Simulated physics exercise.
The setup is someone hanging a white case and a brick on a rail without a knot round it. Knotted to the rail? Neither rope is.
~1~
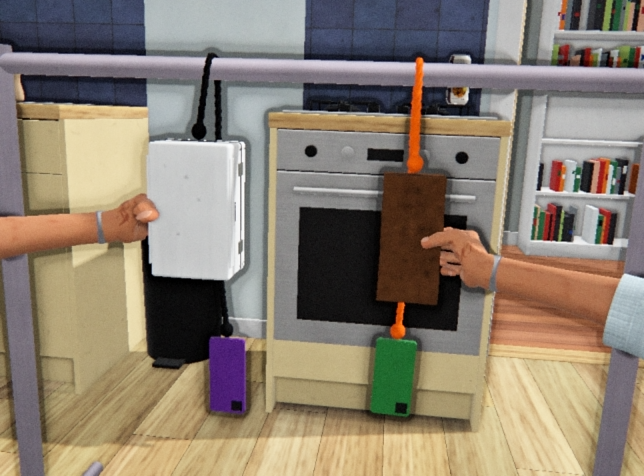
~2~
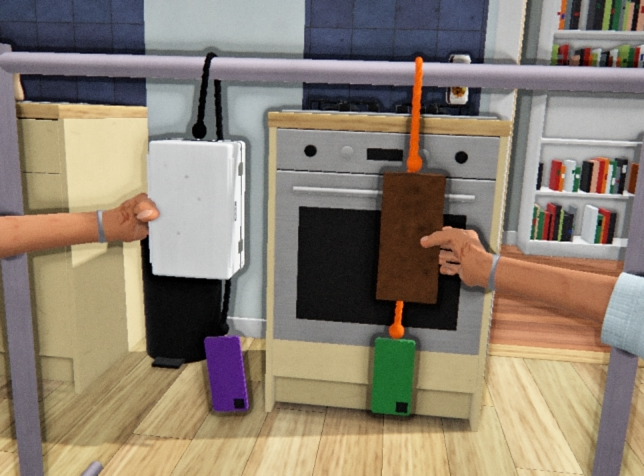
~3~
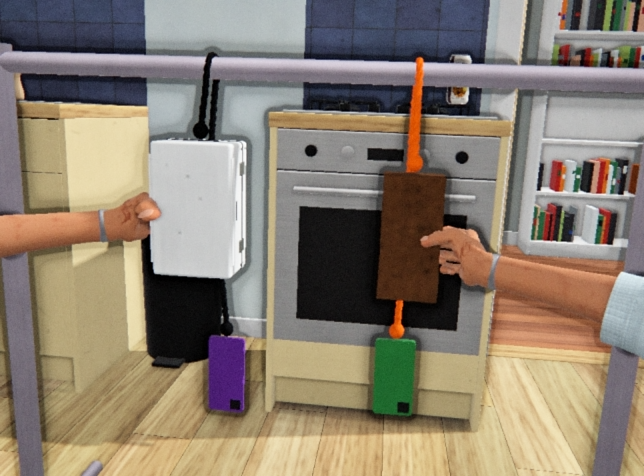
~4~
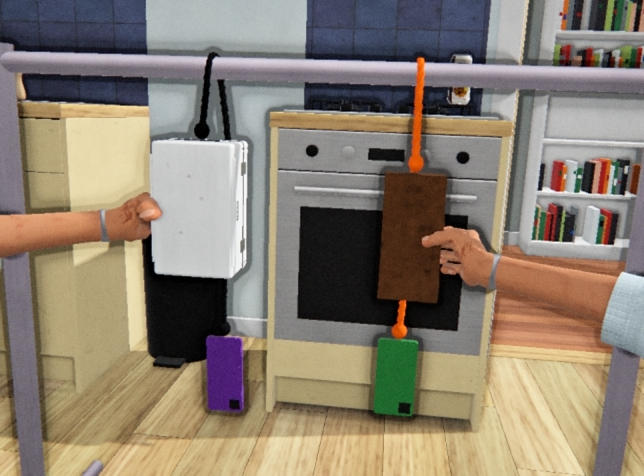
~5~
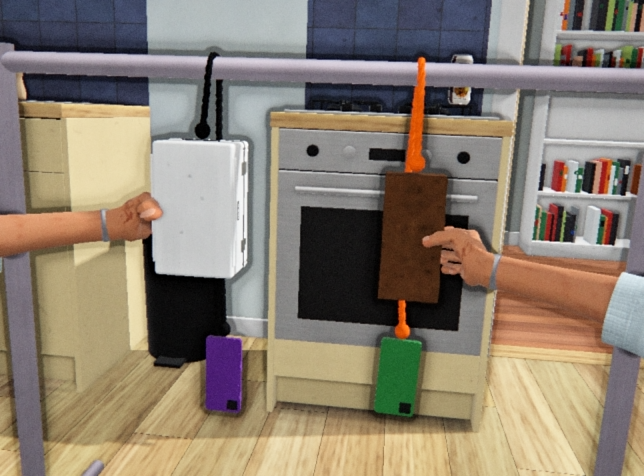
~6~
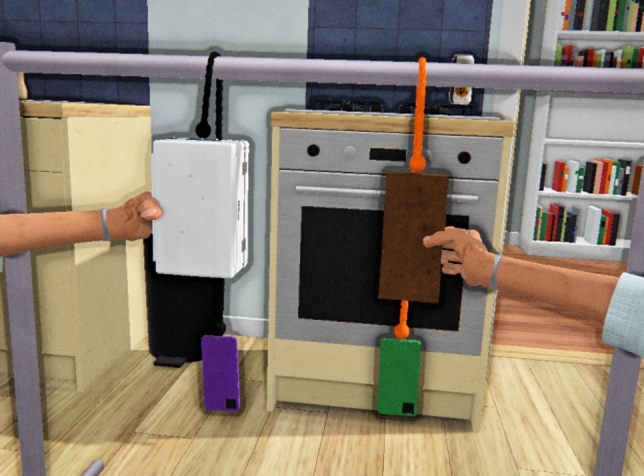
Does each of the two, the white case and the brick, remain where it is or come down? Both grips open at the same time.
Result - white case: Comes down; brick: Comes down.
Then, 0.28 s on from there, white case dropping near (206, 287); brick dropping near (407, 303).
Then, 0.54 s on from there, white case on the floor; brick on the floor.
In the end, white case on the floor; brick on the floor. The white case runs down to the floor and the brick drops.
